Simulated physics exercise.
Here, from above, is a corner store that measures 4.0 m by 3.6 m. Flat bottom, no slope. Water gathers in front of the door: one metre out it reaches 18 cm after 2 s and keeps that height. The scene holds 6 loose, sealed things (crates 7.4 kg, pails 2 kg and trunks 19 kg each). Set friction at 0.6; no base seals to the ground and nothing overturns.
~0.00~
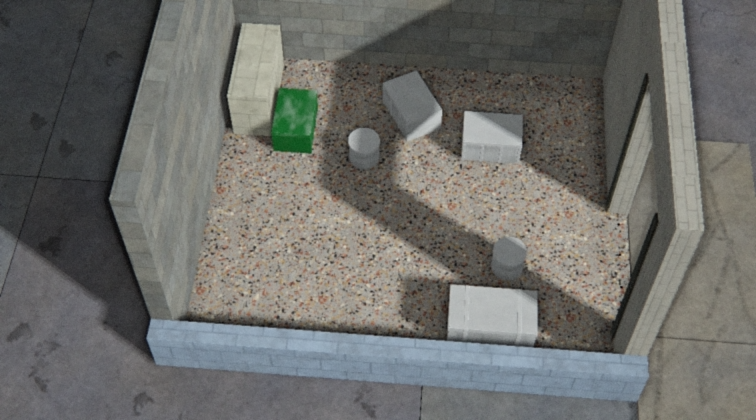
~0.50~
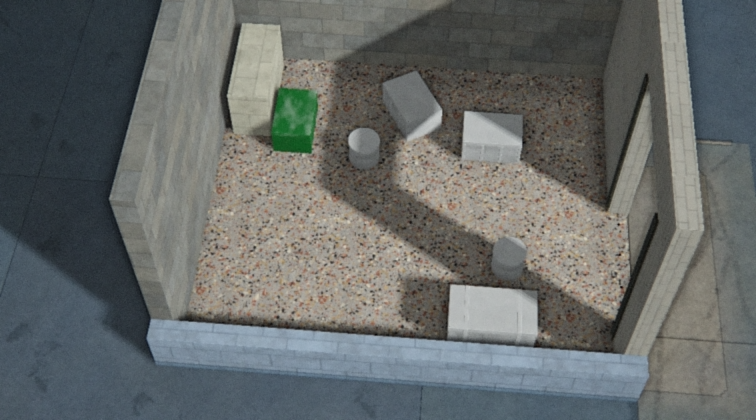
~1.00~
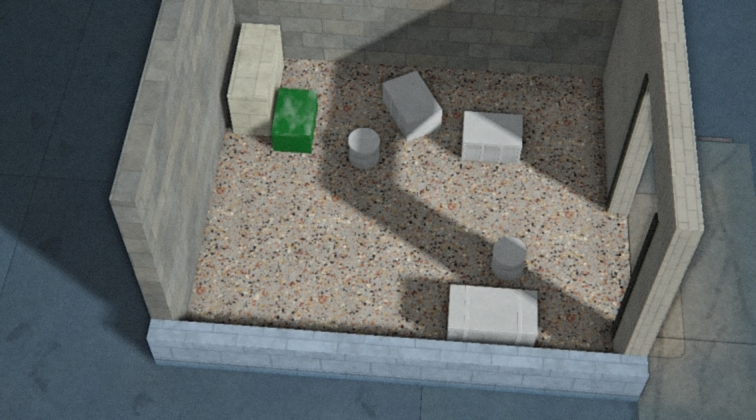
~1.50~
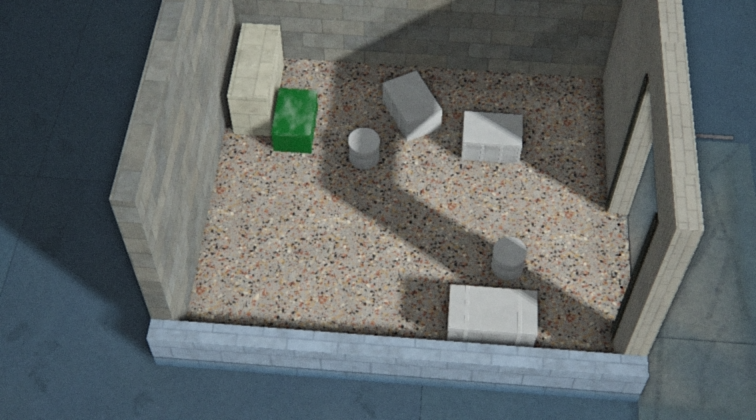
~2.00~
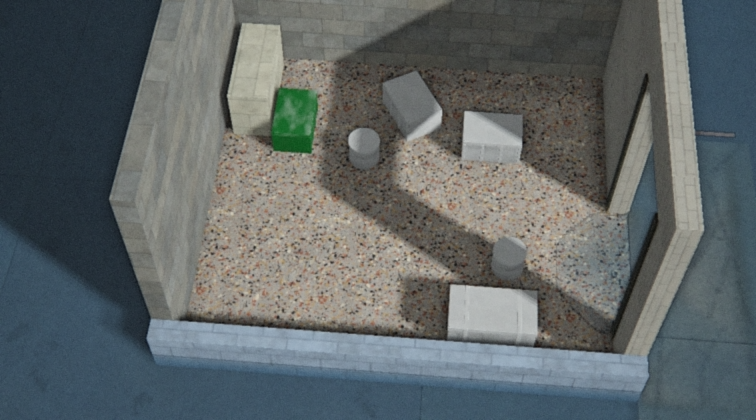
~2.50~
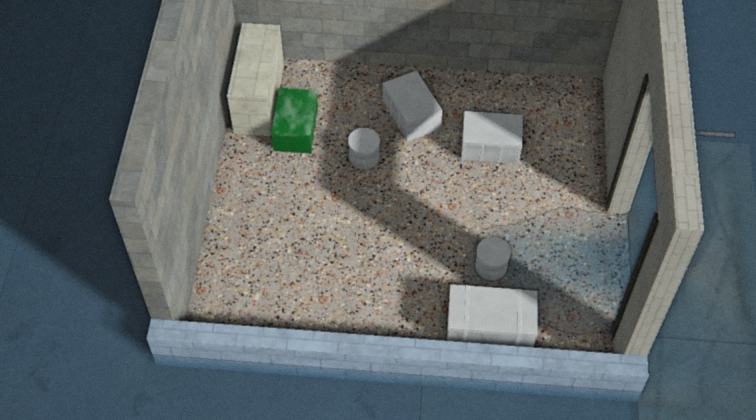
To begin with, a green crate, pale trunks and pails sit on the speckled floor of a roofless walled room while bluish water spreads over the paving outside. The water then enters through the doorway on the right and fans across the floor, and the nearby pail shifts slightly left.
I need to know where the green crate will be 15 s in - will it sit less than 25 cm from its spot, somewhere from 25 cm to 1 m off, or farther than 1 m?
Goes a long way.
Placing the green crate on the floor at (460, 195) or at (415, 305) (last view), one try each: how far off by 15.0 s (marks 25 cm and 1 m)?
In turn: It is nudged along; it travels far.
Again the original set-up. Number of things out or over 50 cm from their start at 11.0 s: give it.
6.
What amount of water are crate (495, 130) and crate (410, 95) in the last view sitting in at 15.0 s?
Depth approx. 13 cm / 10 cm.
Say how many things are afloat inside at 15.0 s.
Then: 6.
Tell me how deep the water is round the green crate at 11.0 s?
Roughly 8 cm at that moment.
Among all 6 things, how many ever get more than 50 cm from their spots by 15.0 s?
6.
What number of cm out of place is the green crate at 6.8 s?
Displacement by then near 30 cm.
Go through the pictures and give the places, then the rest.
In the first frame, the green crate at (294, 111) rests on the ground; water covers 0.0 m2; 0 of 6 have shifted.
In the second frame, the green crate at (294, 111), on the bottom; water covers 0.0 m2; 0 of 6 have shifted.
In the third frame, the green crate at (294, 111), on the bottom; water covers 0.0 m2; 0 of 6 have shifted.
In the fourth frame, the green crate at (294, 111), on the bottom; 0.0 m2 under water; 0 of 6 have shifted.
In the fifth frame, the green crate at (294, 111), on the bottom; water covers 0.5 m2; 0 of 6 have shifted.
In the sixth frame, the green crate at (294, 111) rests on the ground; water covers 1.3 m2; 1 of 6 have shifted.
After 3.5 s the green crate is near (294, 111), 0.0 m from its start, aground; 0 afloat.
After 6.8 s the green crate is near (293, 85), 0.3 m from its start, afloat; 3 afloat.
After 11.0 s the green crate is near (465, 71), 1.8 m from its start, afloat; 6 afloat.
After 15.0 s the green crate is near (499, 219), 2.4 m from its start, afloat; 6 afloat.
